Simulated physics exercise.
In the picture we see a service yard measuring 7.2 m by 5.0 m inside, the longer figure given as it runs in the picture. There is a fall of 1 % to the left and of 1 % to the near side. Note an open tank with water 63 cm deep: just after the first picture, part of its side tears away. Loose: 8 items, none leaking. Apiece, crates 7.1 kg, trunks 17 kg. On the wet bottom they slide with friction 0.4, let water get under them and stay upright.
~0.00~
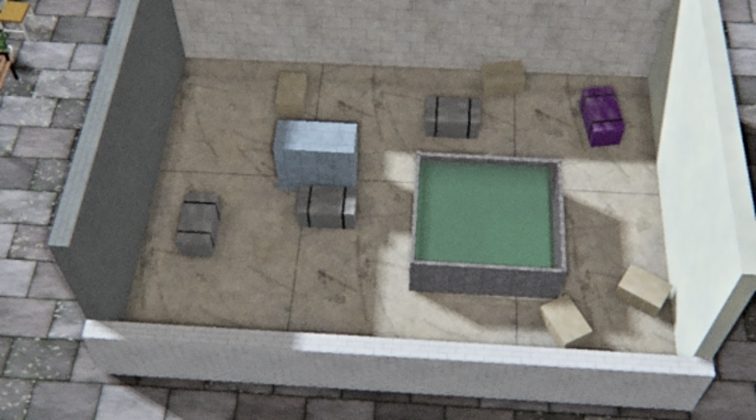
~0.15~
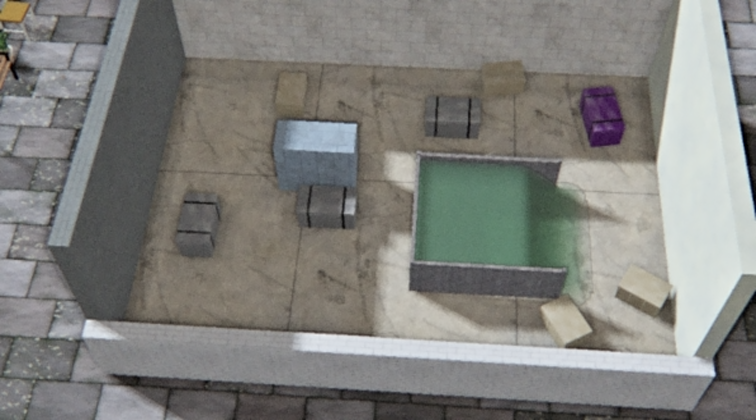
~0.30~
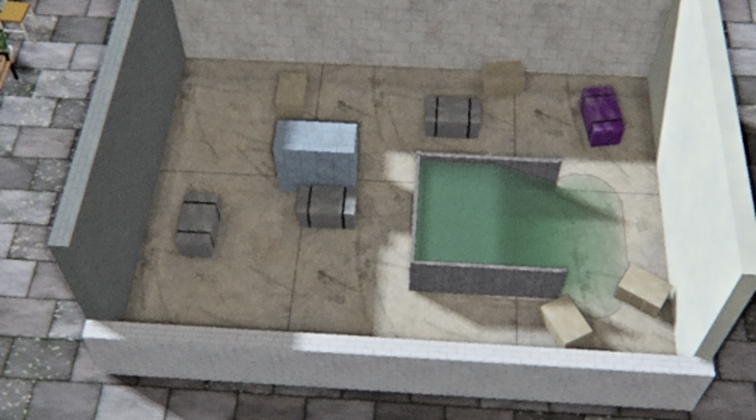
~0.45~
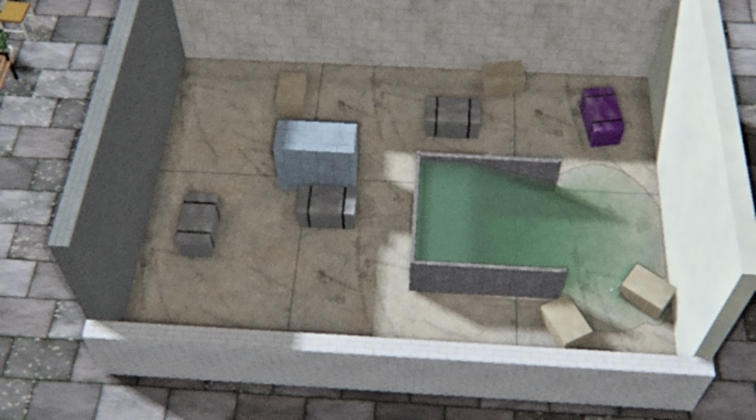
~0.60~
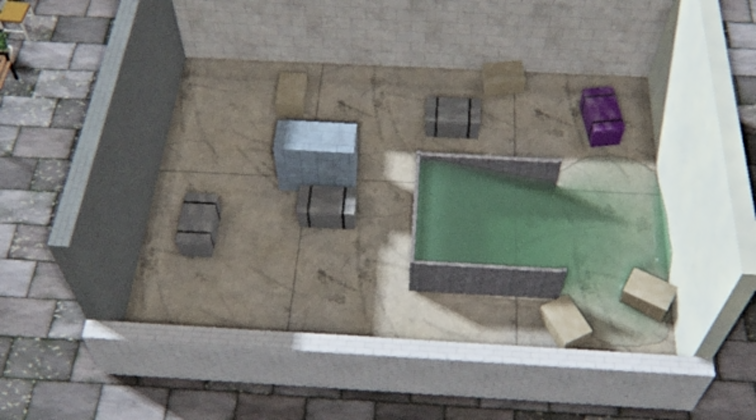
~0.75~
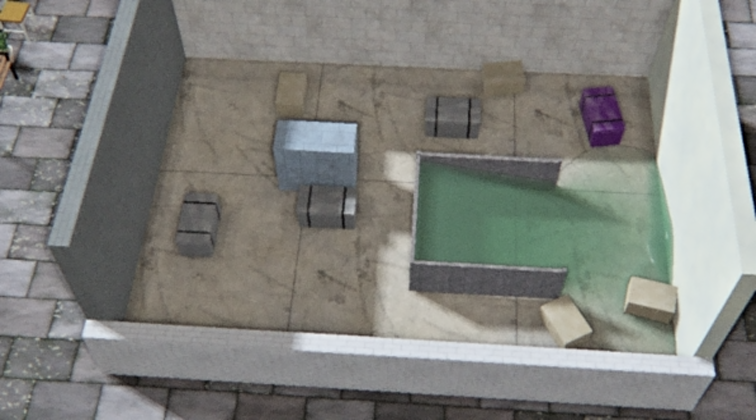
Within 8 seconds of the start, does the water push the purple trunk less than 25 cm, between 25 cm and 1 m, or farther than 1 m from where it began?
Farther than 1 m.
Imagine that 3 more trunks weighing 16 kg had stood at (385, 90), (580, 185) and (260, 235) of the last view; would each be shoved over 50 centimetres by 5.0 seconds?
From first to last: Surpasses it, surpasses it, does not reach it.
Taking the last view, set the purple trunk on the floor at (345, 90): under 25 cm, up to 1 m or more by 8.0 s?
Well, it is shoved a long way.
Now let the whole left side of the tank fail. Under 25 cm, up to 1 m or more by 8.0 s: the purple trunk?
So the purple trunk keeps its position.
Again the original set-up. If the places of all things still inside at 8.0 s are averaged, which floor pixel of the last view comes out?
About (250, 174).
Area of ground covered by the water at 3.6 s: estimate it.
Roughly 23 m2 of it is wet.
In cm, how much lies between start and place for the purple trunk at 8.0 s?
Around 500 cm from where it started.
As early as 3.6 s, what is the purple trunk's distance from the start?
About 200 cm by then.
After 1.6 s the purple trunk is near (601, 106), 0.1 m from its start, aground; 1 afloat.
After 3.6 s the purple trunk is near (463, 100), 2.1 m from its start, afloat; 3 afloat.
After 5.6 s the purple trunk is near (319, 134), 4.2 m from its start, aground; 4 afloat.
After 8.0 s the purple trunk is near (269, 104), 4.9 m from its start, afloat; 6 afloat.
